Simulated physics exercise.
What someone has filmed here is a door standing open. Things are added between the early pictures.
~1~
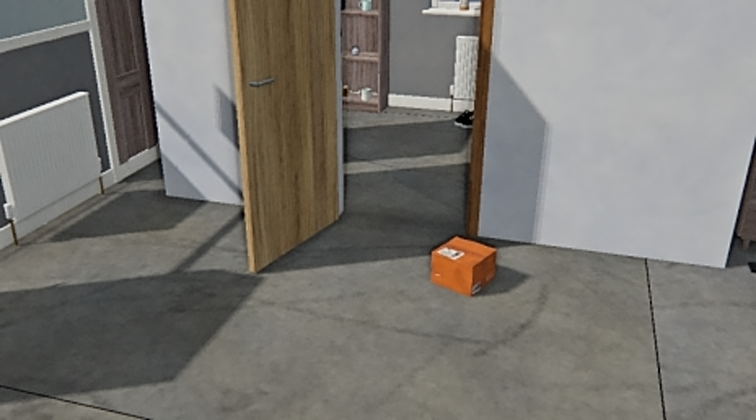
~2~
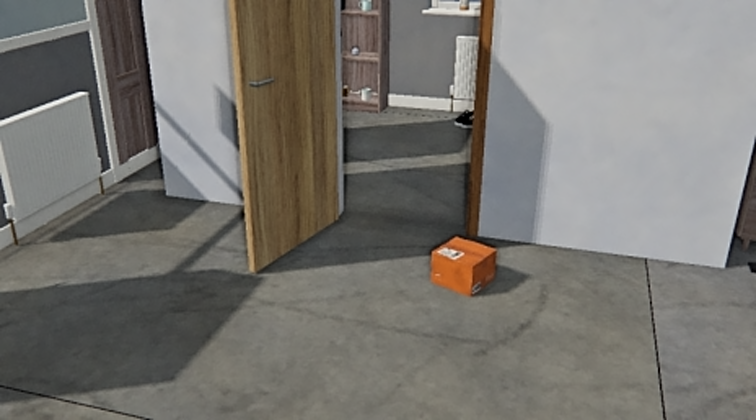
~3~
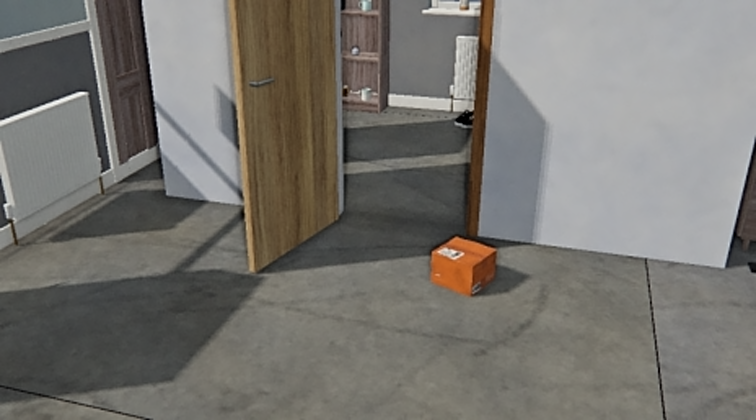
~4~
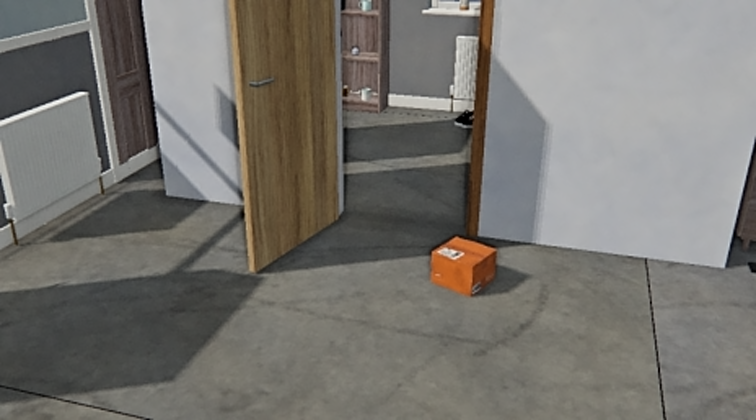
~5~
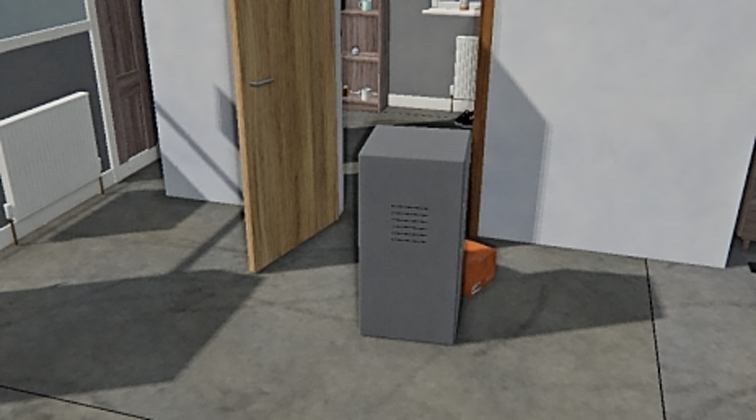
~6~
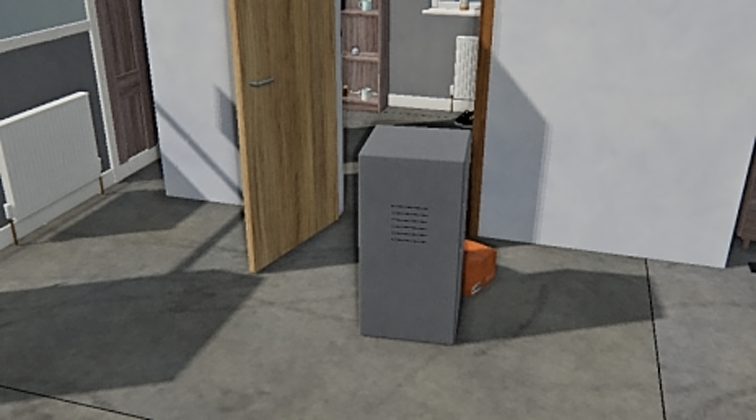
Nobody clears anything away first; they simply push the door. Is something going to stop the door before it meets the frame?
Well, the door makes it all the way in the end.
Then, 0.60 s later than the last frame, open by 83°.
Then, 1.10 s later than the last frame, open by 49°.
Then, 1.60 s later than the last frame, open by 14°.
When it is over, open by 0°; both as before. End places, in pixels of the last picture, grey appliance near (415, 234).
